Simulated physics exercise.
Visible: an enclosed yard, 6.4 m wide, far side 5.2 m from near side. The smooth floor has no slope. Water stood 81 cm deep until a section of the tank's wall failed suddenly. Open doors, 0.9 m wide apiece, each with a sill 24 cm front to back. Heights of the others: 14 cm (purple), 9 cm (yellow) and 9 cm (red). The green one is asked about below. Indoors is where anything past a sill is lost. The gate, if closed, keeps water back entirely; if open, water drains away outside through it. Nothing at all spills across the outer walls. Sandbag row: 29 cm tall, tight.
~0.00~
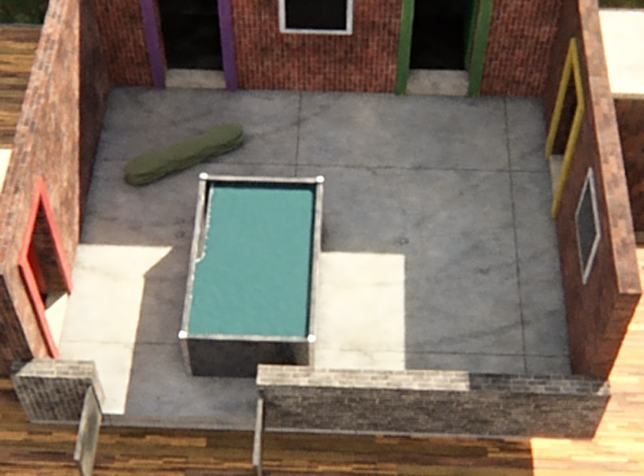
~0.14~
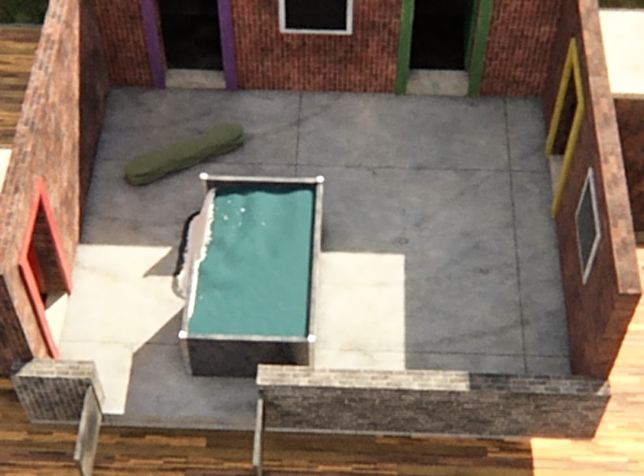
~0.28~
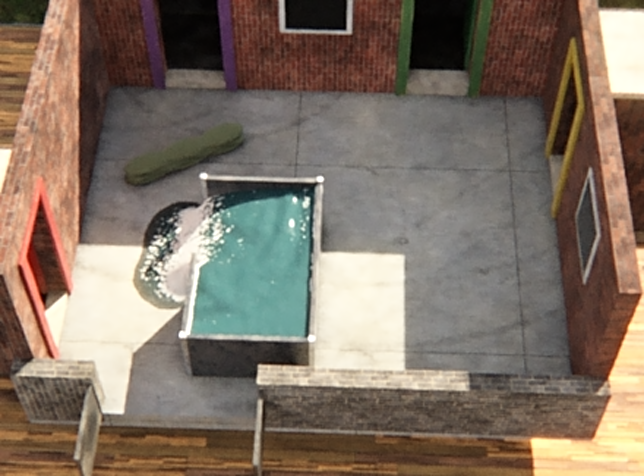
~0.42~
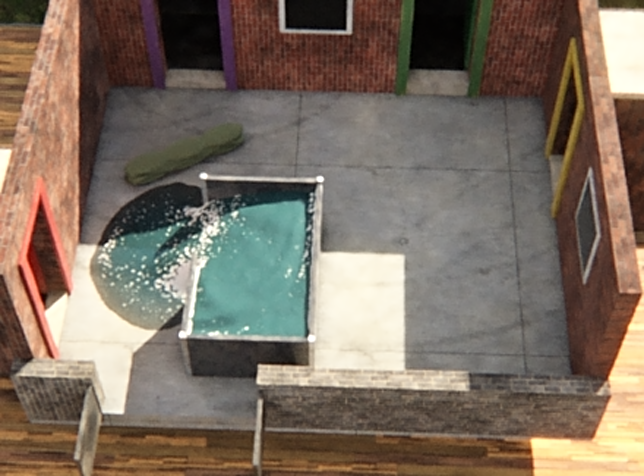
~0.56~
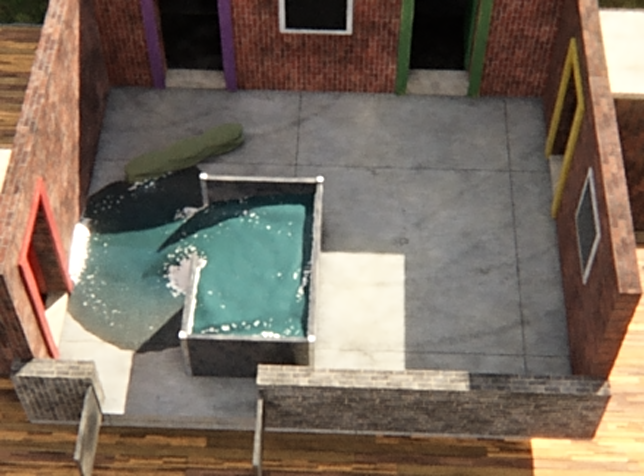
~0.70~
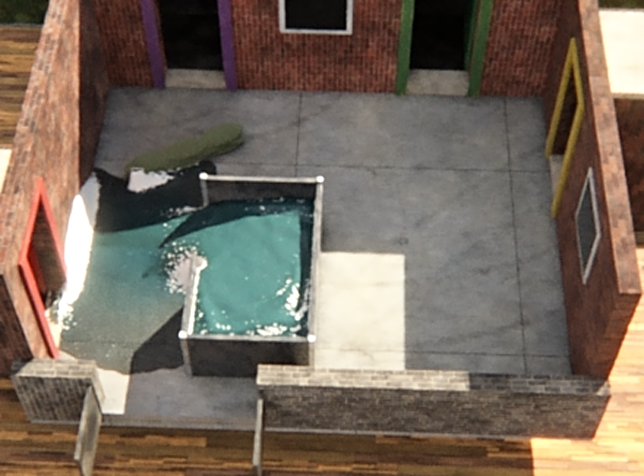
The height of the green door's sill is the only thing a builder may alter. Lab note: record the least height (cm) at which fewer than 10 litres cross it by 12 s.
Least height: 6 cm.
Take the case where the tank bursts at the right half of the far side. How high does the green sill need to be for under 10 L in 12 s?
Then roughly 16 cm.
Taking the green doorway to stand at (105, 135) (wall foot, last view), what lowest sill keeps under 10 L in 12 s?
13.0 cm.
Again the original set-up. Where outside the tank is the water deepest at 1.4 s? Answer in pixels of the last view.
Check close to (87, 207).
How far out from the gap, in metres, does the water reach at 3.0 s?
About 4.0 metres out.
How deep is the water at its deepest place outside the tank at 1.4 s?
About 53 cm.
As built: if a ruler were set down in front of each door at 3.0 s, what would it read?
In cm: Green 1, purple 18, yellow 0, red 19.
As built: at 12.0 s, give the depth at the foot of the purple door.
Roughly 5.5 cm deep.
After 1.4 s water covers 20 % of the floor, deepest (53 cm) near (87, 207); it has not reached the green door.
After 3.0 s water covers 50 % of the floor, deepest (36 cm) near (52, 380); it has not reached the green door.
After 12.0 s water covers 95 % of the floor, deepest (12 cm) near (375, 404); 7 cm at the green door, 0 litres in over its 27 cm sill.
At the green door as built, the water arrived by 3.1 s and peaked near 9 cm at 10.4 s.
Run again over the same 12 s with other heights there, 14 litres in over 5.5 cm, 4 litres over 7.5 cm. The limit of 10 litres is kept from about 6 cm up.
